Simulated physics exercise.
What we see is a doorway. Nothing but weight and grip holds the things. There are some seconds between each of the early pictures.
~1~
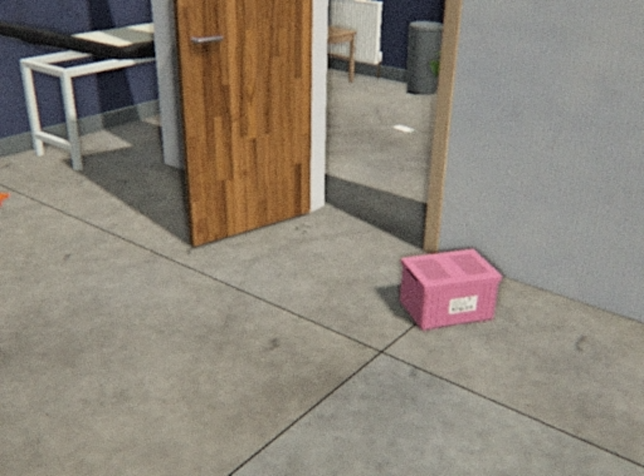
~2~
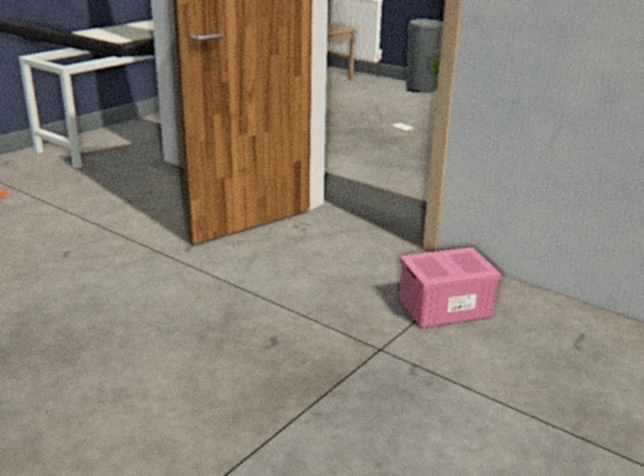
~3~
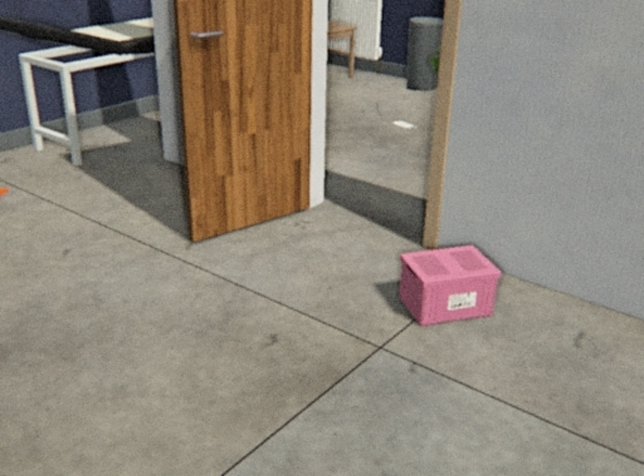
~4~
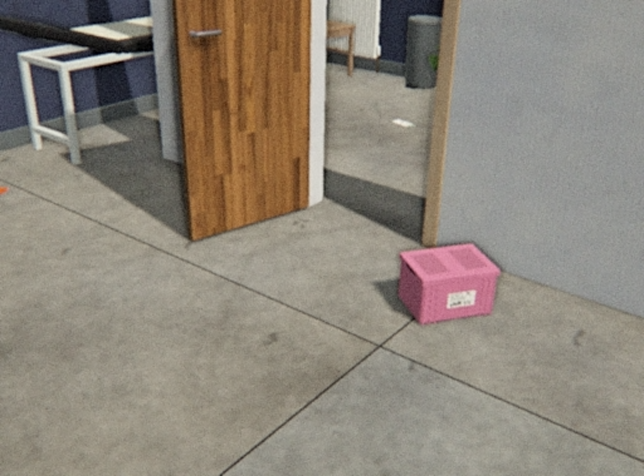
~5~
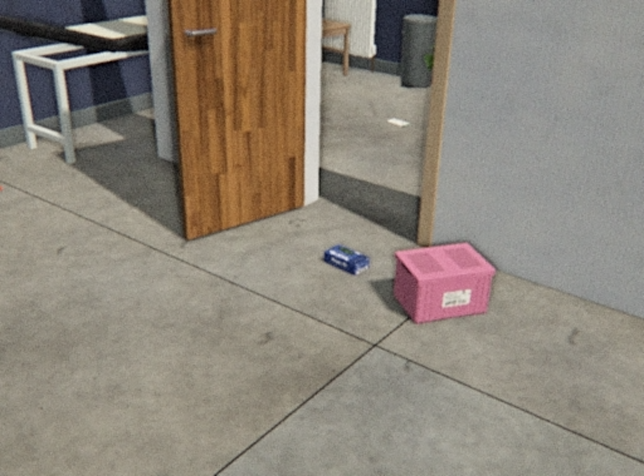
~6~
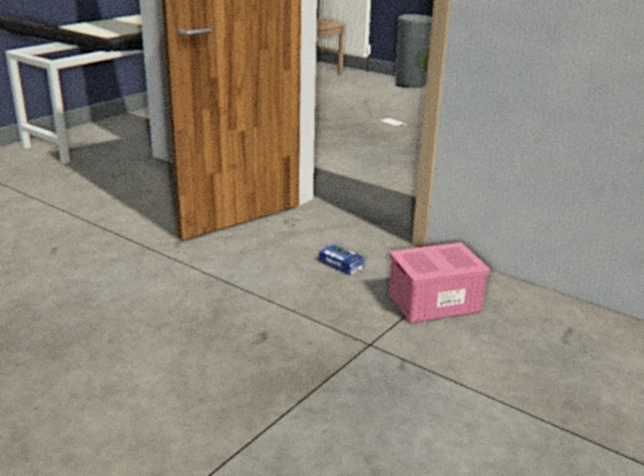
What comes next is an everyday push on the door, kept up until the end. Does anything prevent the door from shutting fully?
You can tell the door fits into the frame okay.
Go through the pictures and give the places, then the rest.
In the first frame, door wide open and still; pink tote (448, 289).
In the second frame, door wide open and still; pink tote (447, 287).
In the third frame, door wide open and still; pink tote (447, 285).
In the fourth frame, door wide open and still; pink tote (446, 284).
In the fifth frame, door wide open and still; pink tote (442, 283).
In the sixth frame, door wide open and still; blue packet (341, 259); pink tote (436, 282).
Then, 0.70 s after the last picture, door 72° open.
Then, 1.20 s after the last picture, door 30° open; blue packet slid about its own width near (370, 260).
Then, 1.40 s after the last picture, door 13° open; blue packet slid about its own width near (400, 259).
At rest, door 0° open; moved from the start, blue packet; pink tote in place. Seen from the same camera at the end, blue packet near (406, 259).
